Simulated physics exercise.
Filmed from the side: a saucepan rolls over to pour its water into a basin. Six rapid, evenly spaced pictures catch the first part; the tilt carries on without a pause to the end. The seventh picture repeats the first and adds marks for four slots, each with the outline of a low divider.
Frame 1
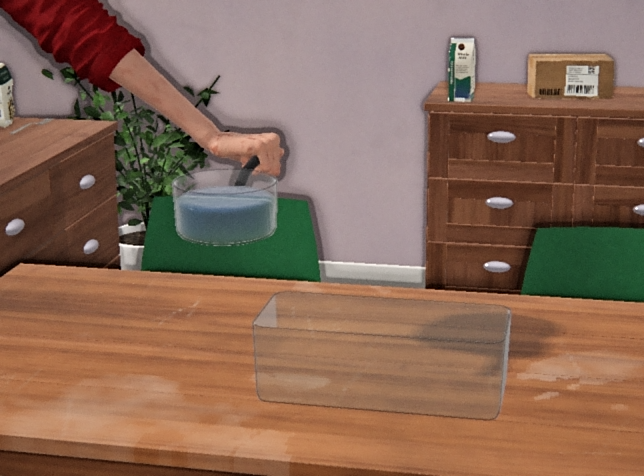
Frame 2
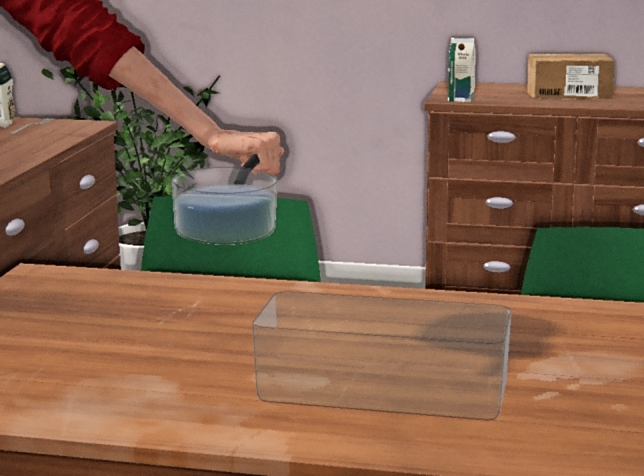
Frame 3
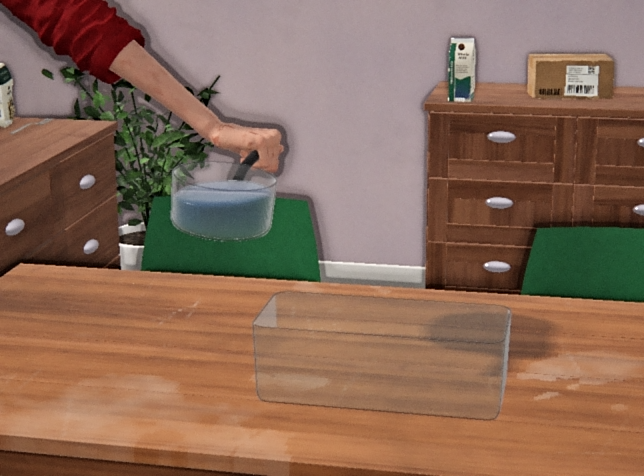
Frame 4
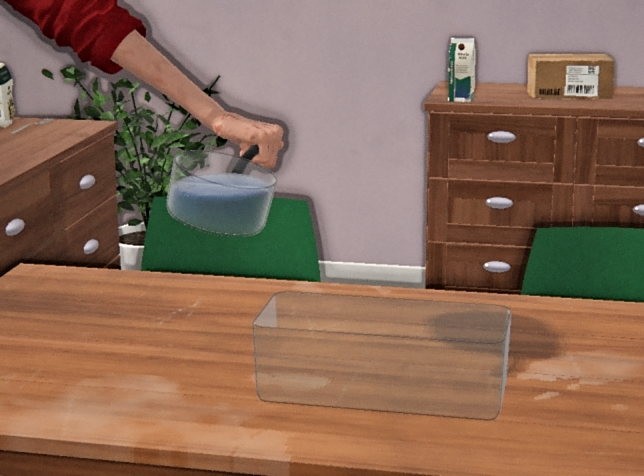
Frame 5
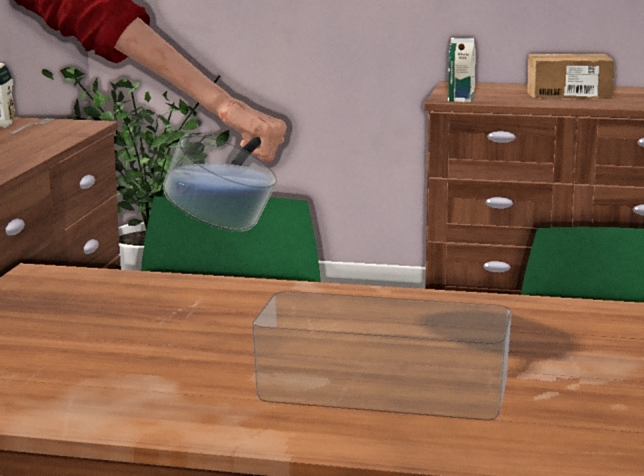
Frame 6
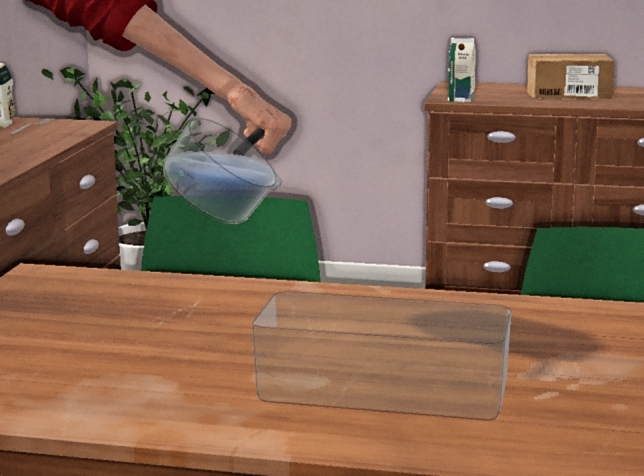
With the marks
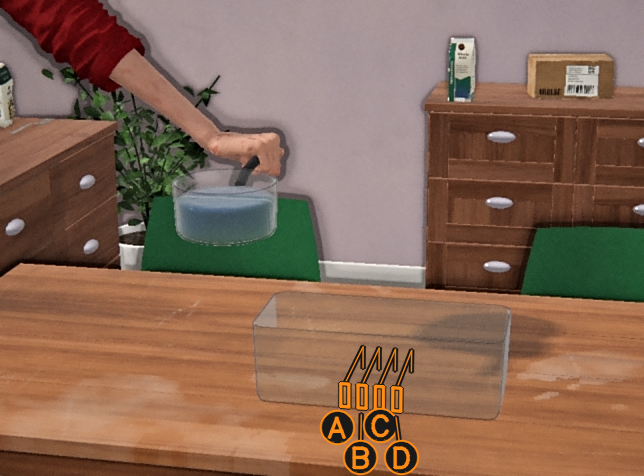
Arm in a red sleeve holding a clear saucepan of bluish water above a wooden table, gradually tilting it over.
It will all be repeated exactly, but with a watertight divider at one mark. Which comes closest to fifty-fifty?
Choose B.
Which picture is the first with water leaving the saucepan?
In picture 6.
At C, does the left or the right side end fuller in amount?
The left side.
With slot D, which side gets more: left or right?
The left side.
On the marked copy, A at (344, 412); B at (361, 414); C at (378, 415); D at (395, 417).
For slot A, about 23 % ends left of the wall and 76 % right of it.
For slot B, about 50 % ends left of the wall and 48 % right of it.
For slot C, about 76 % ends left of the wall and 20 % right of it; 4 % is lost outside.
For slot D, about 85 % ends left of the wall and 11 % right of it; 4 % is lost outside.
